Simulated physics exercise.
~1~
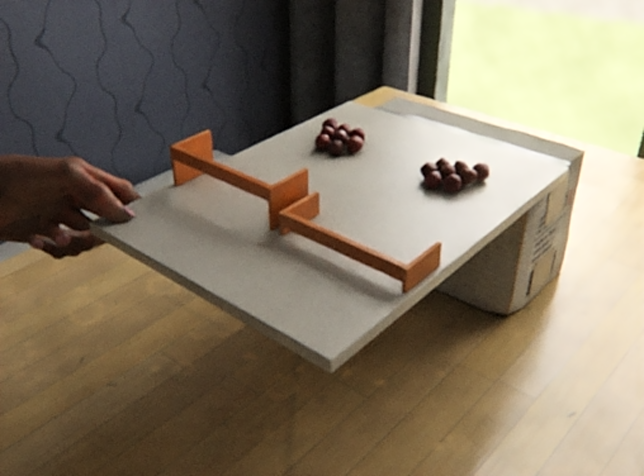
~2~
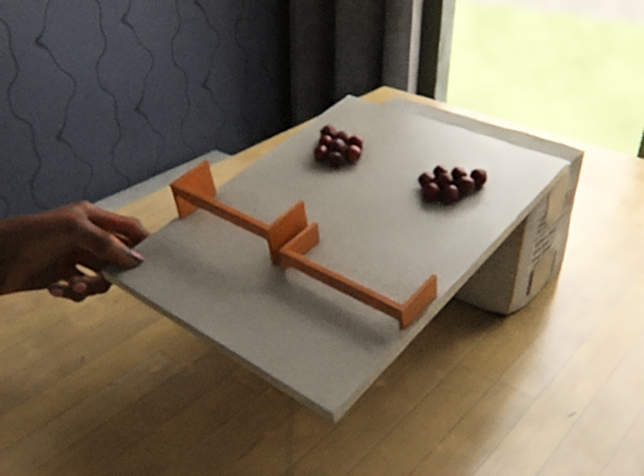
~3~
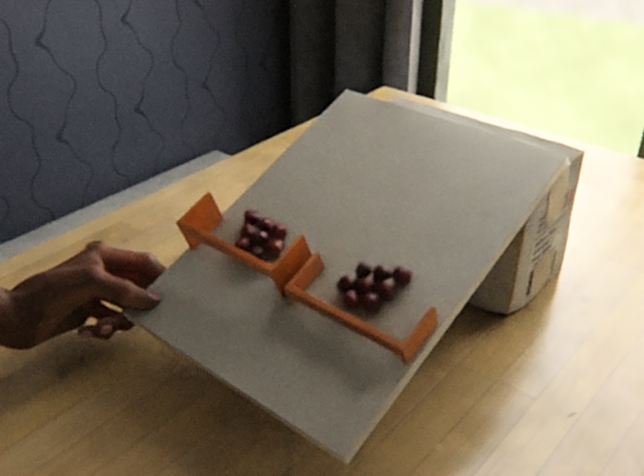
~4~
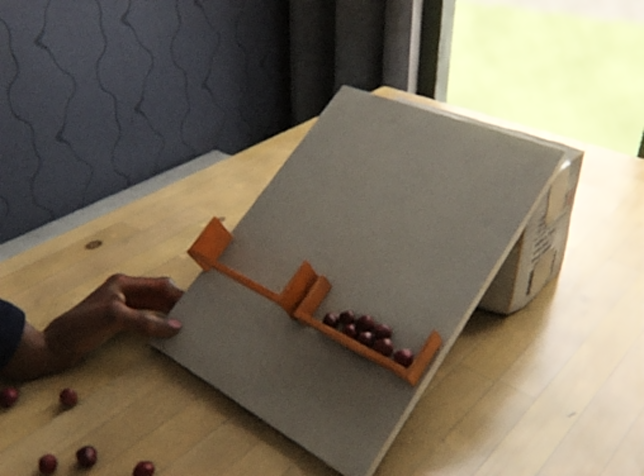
A hand slowly lowered one end of a grey board propped on a box, and two clusters of dark red balls slid down to the orange bars, the right one staying behind its bar while the left one ended up scattered on the wooden table.
